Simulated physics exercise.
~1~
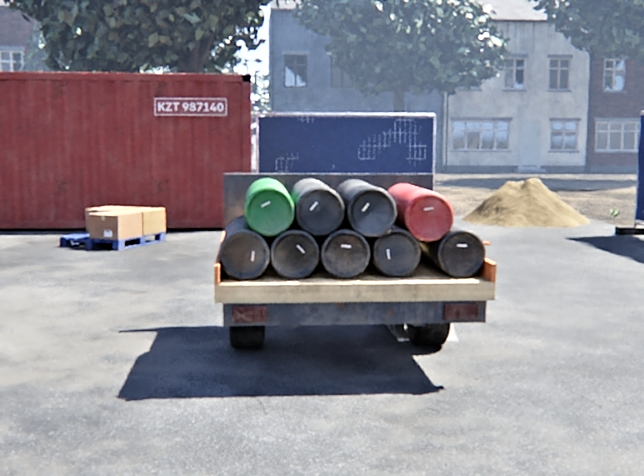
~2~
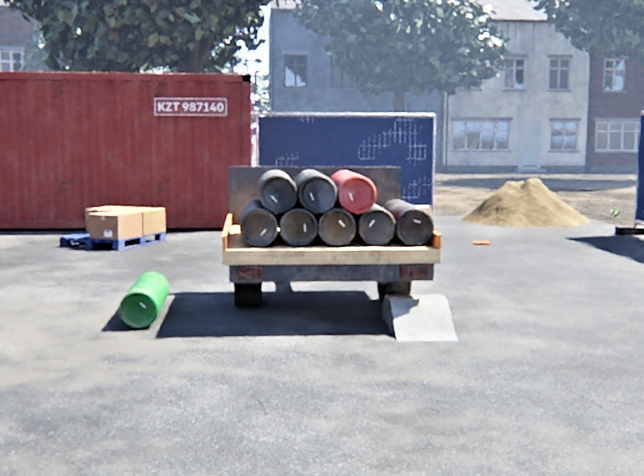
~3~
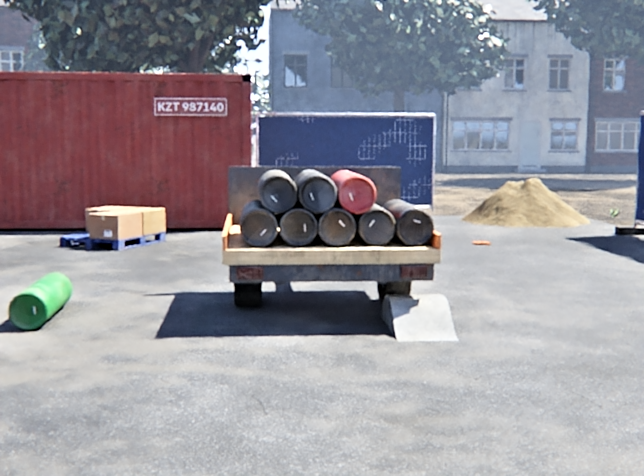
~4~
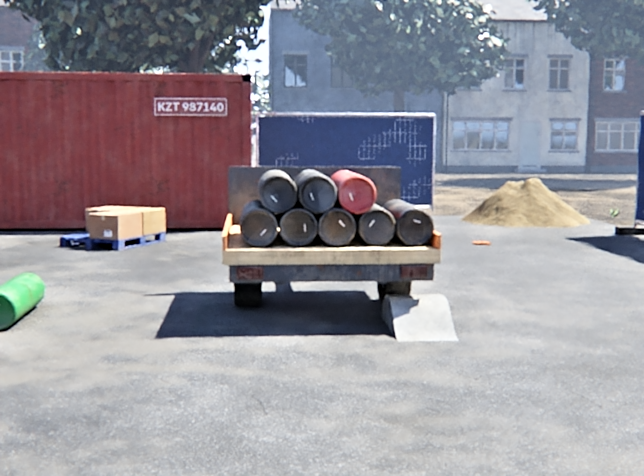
At first, a low trailer seen from behind carries two rows of loose cylinders, with a green one at the left of the upper row and a red one at the right. The trailer moves forward over a grey hump on its right side and stops, level again. The green cylinder comes off the left side to the ground, while the red one shifts a place to the left on top of the dark ones. The green cylinder then rolls away to the left across the yard. It ends at the left edge of the view, with the red one still up on the load.
